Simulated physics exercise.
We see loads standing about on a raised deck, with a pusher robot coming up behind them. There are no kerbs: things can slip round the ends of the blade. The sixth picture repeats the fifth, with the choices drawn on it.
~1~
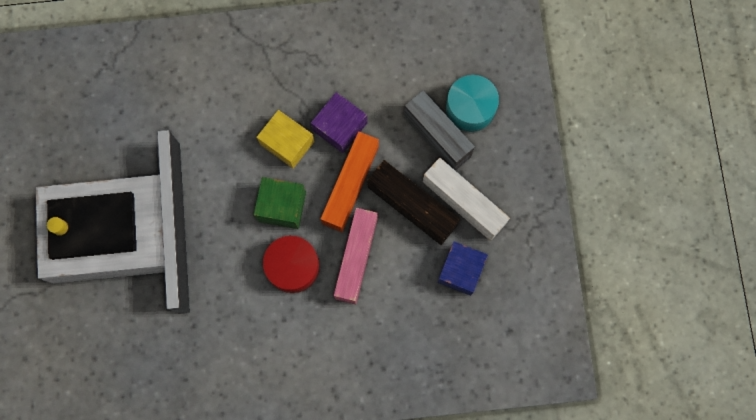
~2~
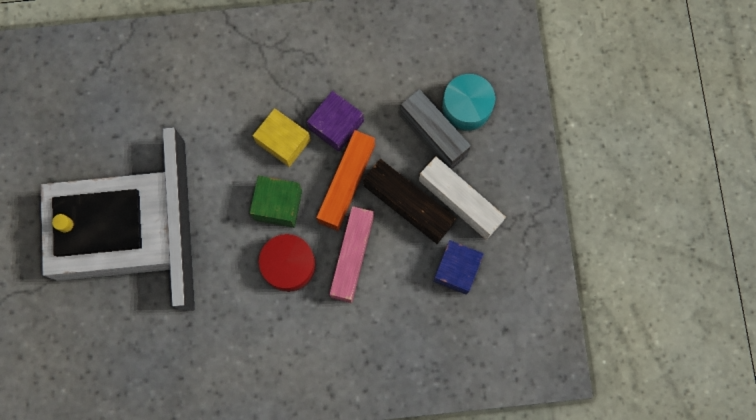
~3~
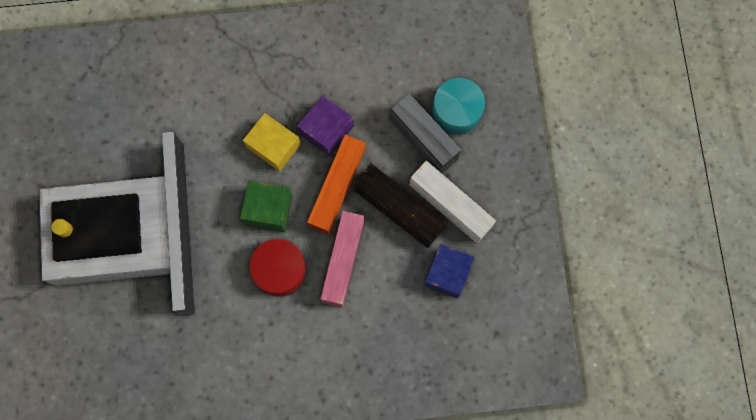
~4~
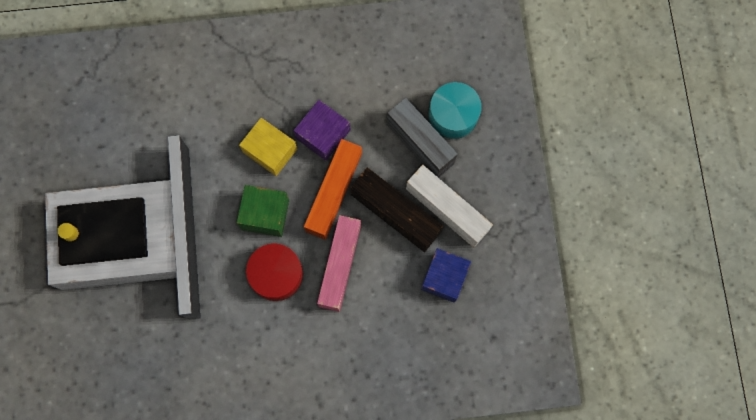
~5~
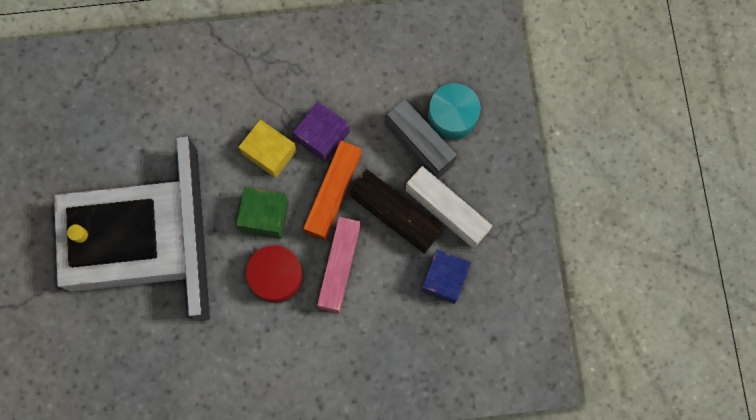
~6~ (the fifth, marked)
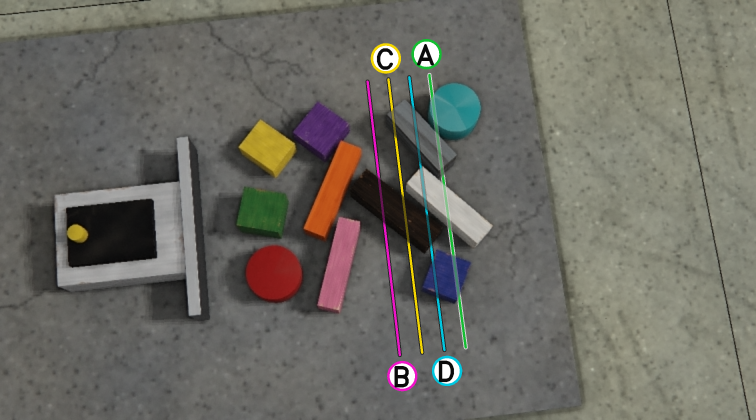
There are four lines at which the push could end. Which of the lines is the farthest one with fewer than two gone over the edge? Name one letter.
The farthest such stop is A.
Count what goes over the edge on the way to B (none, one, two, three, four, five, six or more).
In all, none.
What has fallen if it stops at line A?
The white bar goes over.
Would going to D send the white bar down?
No.
On the marked copy, A at (447, 207); B at (383, 214); C at (405, 211); D at (426, 209).
With A. Early on, robot (212, 222); purple crate (334, 122); black bar (401, 212).
Further on, robot (305, 211); white bar (488, 205); blue crate (492, 278).
At the end, robot (376, 204); white bar over the edge; blue crate (553, 269); one fallen.
As for the rest, B is within the limit but short; C is within the limit but short; D is within the limit but short.
